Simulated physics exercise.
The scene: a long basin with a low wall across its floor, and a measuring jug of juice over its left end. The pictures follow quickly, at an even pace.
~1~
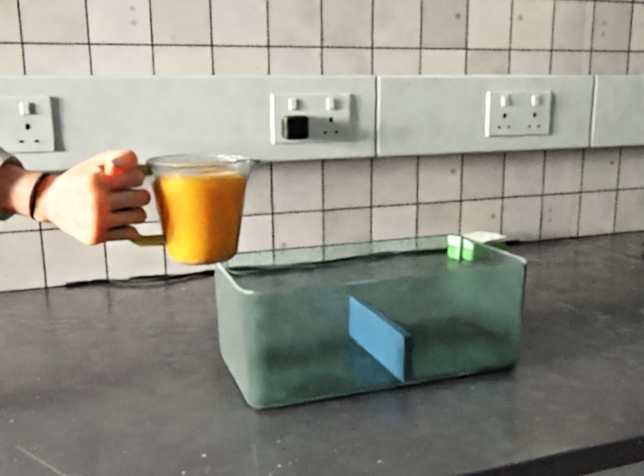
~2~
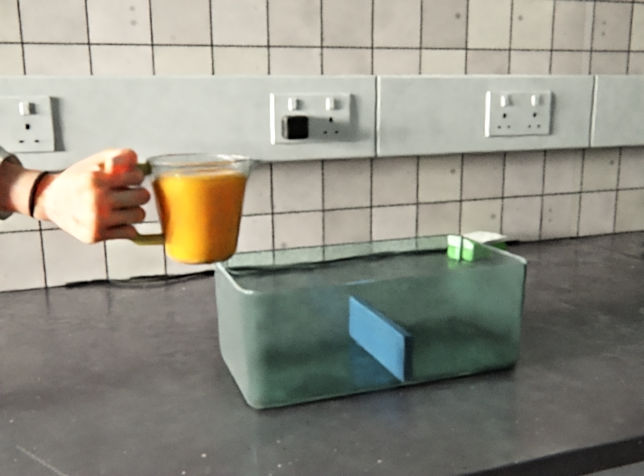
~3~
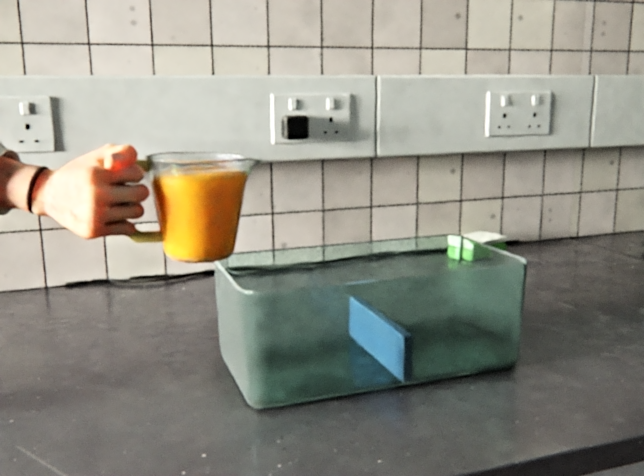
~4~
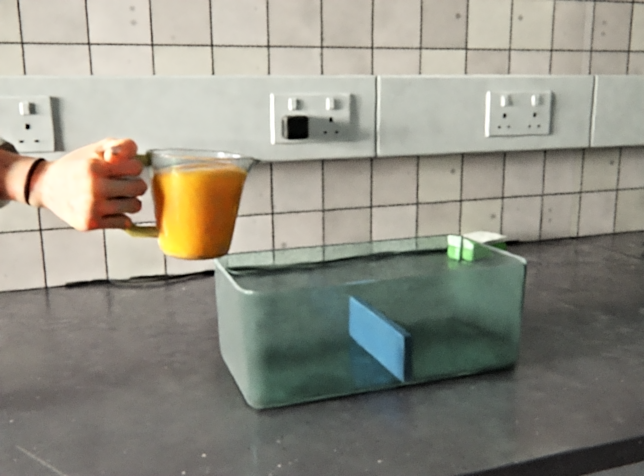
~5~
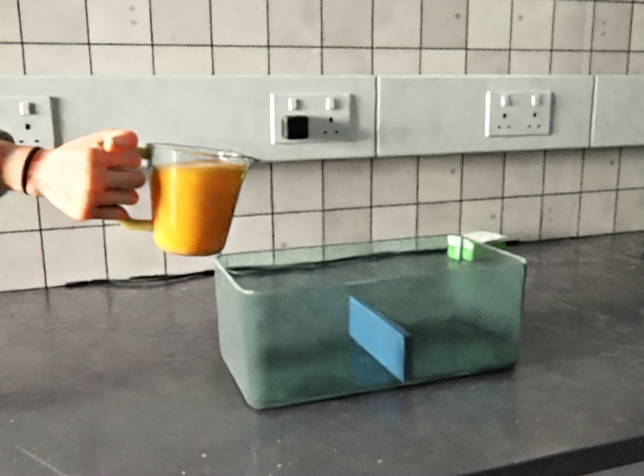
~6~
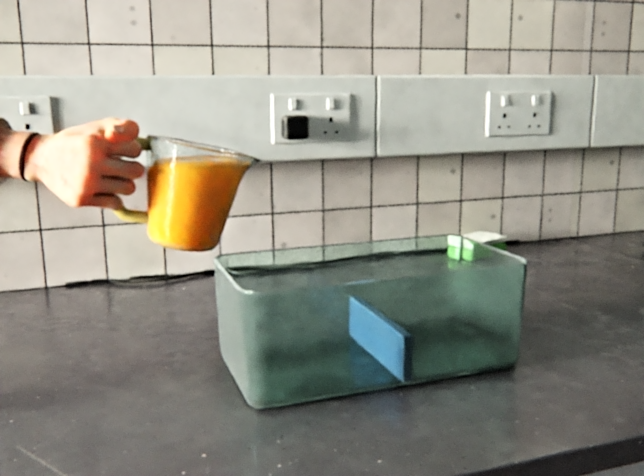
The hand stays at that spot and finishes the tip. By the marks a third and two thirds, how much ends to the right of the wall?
The share right of the wall is not even a third.
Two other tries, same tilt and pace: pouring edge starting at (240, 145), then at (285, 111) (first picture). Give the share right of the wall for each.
Roughly 5 per cent, and 60 per cent.
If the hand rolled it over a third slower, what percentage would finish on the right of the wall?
Some 5 per cent.
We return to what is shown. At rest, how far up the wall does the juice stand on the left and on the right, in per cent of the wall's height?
Left: 30 %. Right: 0 %.
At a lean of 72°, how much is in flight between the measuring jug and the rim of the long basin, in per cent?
Near 25 %.
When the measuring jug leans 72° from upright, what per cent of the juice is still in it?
About 70 per cent.
A moment on, the measuring jug is tipped part way and 71 per cent is still to pour, 5 is left of the wall and 0 right of it.
Next, the measuring jug is tipped right over and 11 per cent is still to pour, 59 is left of the wall and 1 right of it.
Then the measuring jug is tipped right over and 0 per cent is still to pour, 93 is left of the wall and 3 right of it.
Later the measuring jug is tipped right over and 0 per cent is still to pour, 93 is left of the wall and 4 right of it.
Finally, 93 per cent lies left of the wall, 4 right of it and 3 outside.
